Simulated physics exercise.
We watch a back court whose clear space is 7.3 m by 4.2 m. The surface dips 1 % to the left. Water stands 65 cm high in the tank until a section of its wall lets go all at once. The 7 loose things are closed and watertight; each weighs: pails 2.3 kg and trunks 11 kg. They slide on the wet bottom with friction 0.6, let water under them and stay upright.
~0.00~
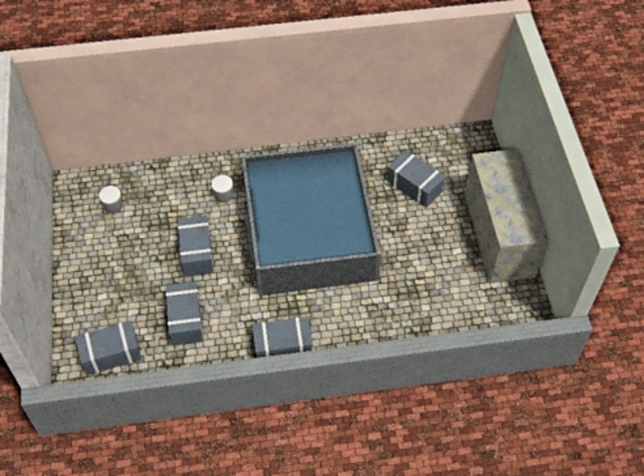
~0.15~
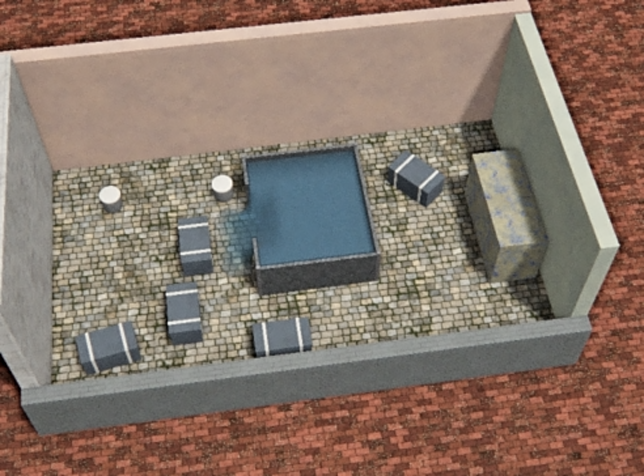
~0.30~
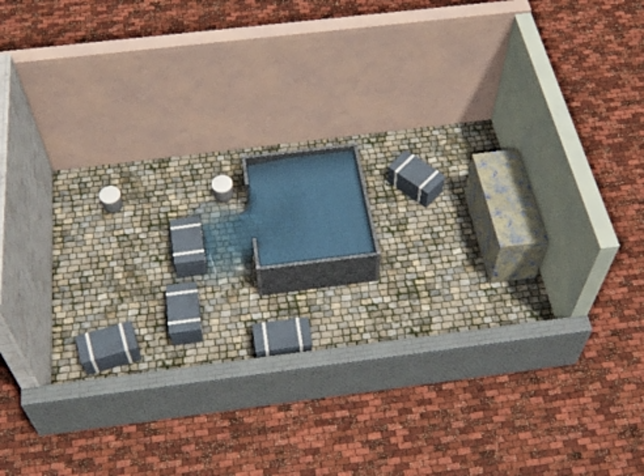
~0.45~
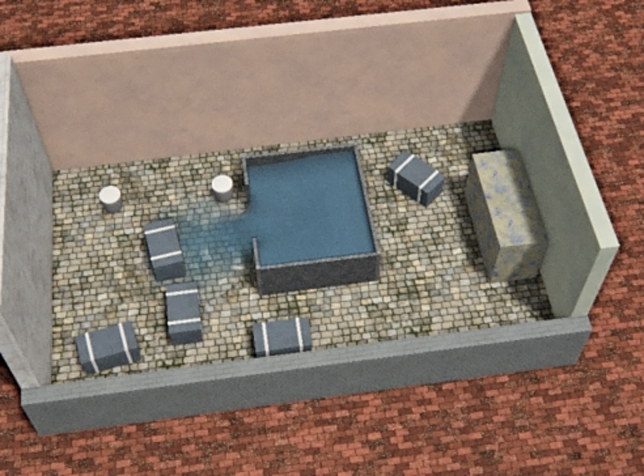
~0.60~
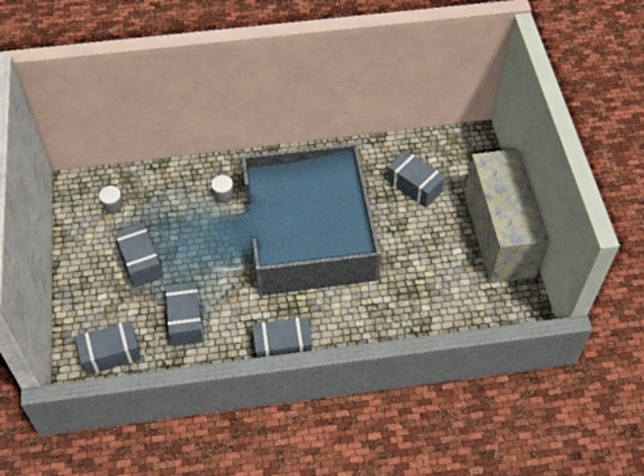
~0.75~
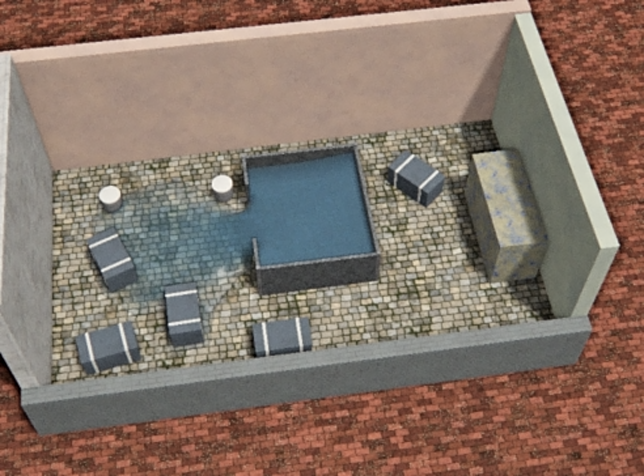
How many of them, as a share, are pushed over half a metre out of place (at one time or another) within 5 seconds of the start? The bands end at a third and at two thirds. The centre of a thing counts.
Share: At least two thirds.
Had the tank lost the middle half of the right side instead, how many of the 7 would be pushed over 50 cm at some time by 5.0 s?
Then 2.
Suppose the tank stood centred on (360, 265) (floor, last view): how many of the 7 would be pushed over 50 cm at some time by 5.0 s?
In that case 5 of them.
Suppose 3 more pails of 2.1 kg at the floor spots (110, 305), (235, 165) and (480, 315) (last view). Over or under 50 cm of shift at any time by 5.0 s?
In that order: Past it, more, under.
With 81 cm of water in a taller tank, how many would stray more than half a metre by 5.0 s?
Then 5.
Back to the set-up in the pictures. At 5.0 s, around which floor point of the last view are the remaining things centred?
Near (271, 258).
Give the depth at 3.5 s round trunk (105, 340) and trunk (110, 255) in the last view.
About 10 and 20 cm.
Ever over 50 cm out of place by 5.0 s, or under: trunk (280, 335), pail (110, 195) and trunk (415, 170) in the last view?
In turn: Past it, over, less.
After 1.1 s 1 of 7 are over 50 cm from their spots; 0 afloat.
After 2.2 s 3 of 7 are over 50 cm from their spots; 2 afloat.
After 3.5 s 4 of 7 are over 50 cm from their spots; 4 afloat.
After 5.0 s 5 of 7 are over 50 cm from their spots, and 5 have been at some point; 6 afloat.
